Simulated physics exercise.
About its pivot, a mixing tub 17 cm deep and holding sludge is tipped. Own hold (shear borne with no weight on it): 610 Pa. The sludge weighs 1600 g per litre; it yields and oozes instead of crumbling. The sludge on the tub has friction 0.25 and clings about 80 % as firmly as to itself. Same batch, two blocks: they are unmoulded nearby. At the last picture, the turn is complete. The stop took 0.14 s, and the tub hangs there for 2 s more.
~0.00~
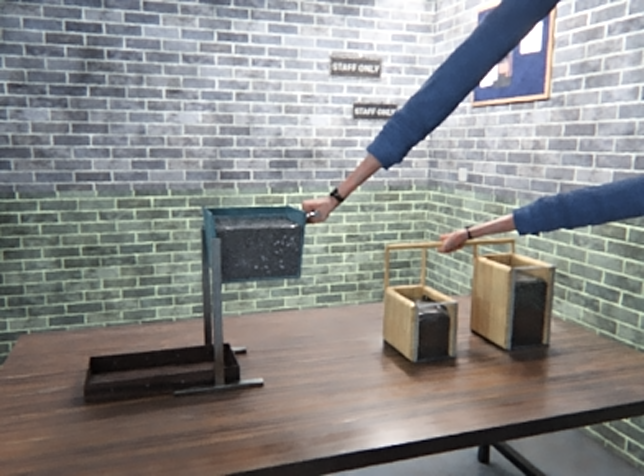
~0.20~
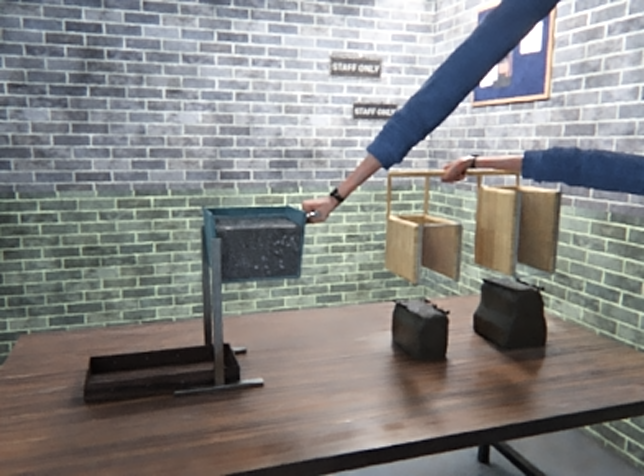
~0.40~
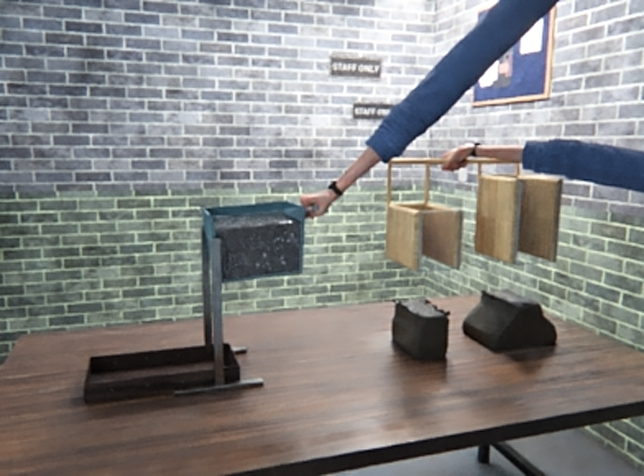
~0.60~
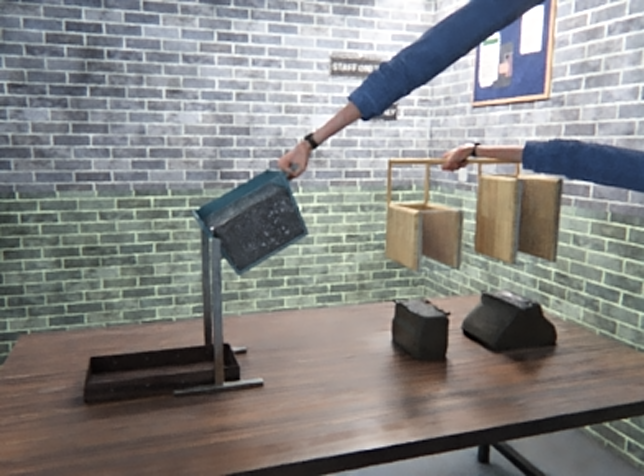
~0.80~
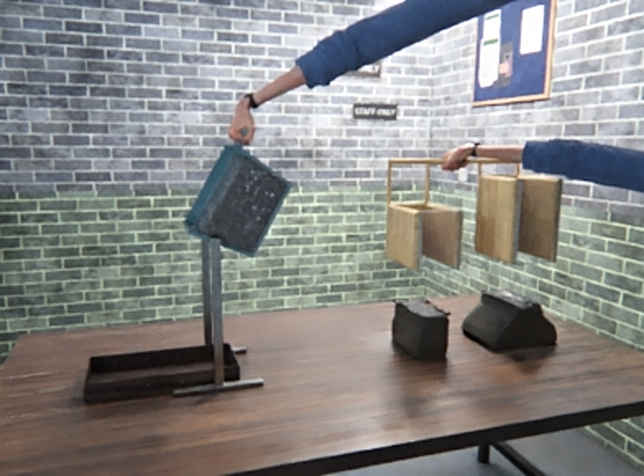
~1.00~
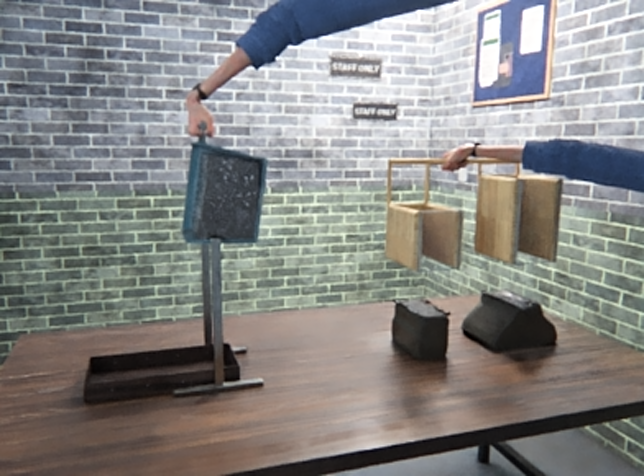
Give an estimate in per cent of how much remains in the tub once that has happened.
55 %.
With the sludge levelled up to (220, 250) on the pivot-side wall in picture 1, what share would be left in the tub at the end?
About 100 per cent.
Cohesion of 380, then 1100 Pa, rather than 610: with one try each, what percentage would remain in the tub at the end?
You'd see 40 percent the first time and 100 percent the second.
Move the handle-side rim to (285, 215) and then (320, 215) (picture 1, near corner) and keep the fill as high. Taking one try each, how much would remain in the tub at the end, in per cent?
Some 100 % and some 45 %, in that order.
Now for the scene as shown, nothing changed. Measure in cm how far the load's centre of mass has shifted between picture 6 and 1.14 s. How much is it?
Measured shift, roughly 3 cm.
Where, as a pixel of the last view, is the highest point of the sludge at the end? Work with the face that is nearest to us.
The highest point is near (241, 199) in the last picture.
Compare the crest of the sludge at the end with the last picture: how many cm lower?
About 12 cm.
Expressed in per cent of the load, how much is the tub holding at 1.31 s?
It's something like 80 % of the original load.
After 1.14 s, the tub is at 82 degrees and holds 99 %.
After 1.31 s, the tub is at 82 degrees and holds 79 %.
After 1.48 s, the tub is at 82 degrees and holds 61 %.
After 1.65 s, the tub is at 82 degrees and holds 55 %.
After 3.00 s, at the end, the tub is at 82 degrees and holds 55 %.
